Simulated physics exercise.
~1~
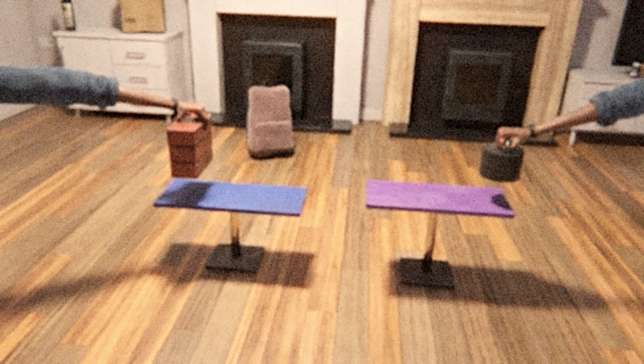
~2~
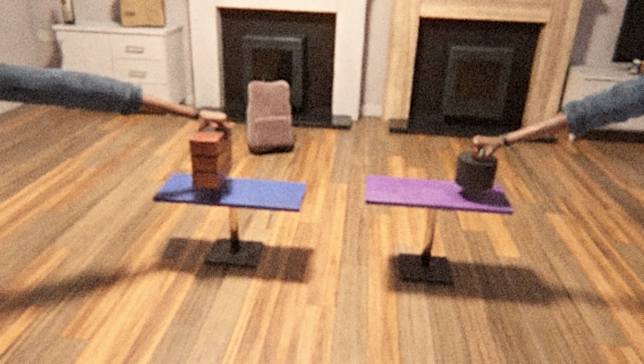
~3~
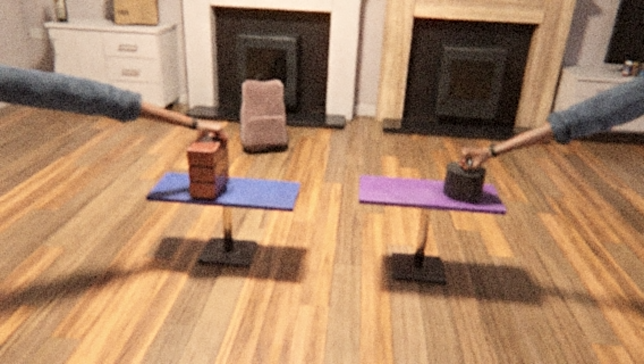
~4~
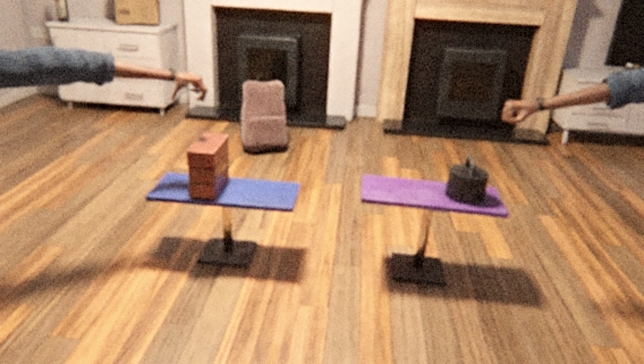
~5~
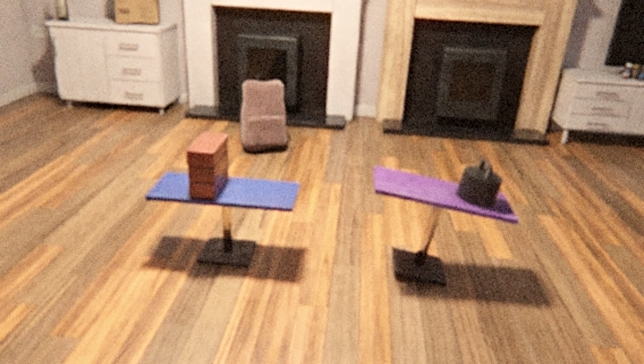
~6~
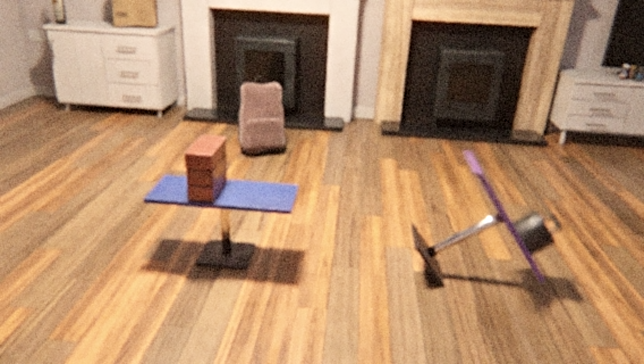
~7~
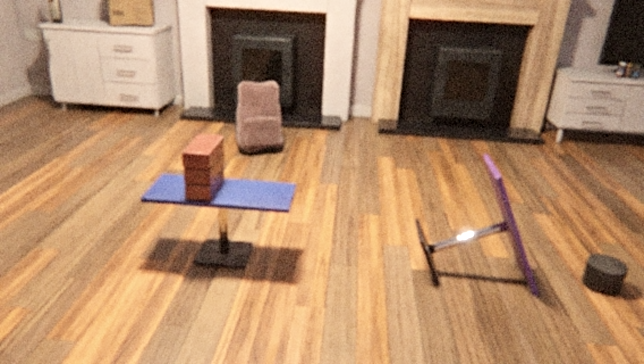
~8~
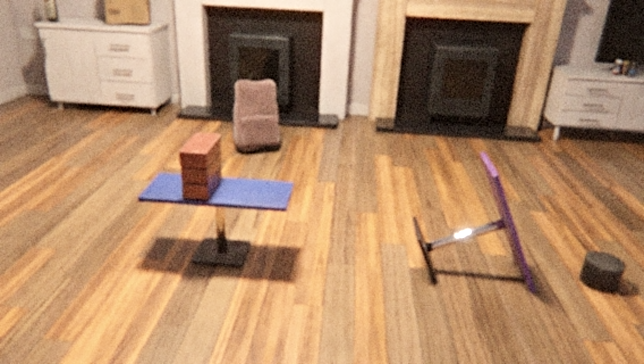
In a living room with a wooden floor and two fireplaces, a slightly swaying camera looks down on a blue-topped stand at left and a purple-topped stand at right. An arm from each side lowers something onto the outer part of each top, a stack of reddish bricks on the blue and a dark round object on the purple. Both hands let go and draw back. The purple stand tips to the right and falls over, and the dark object drops onto the floor beside it. The blue stand stays upright with its bricks in place, while the purple one lies tipped on its edge.
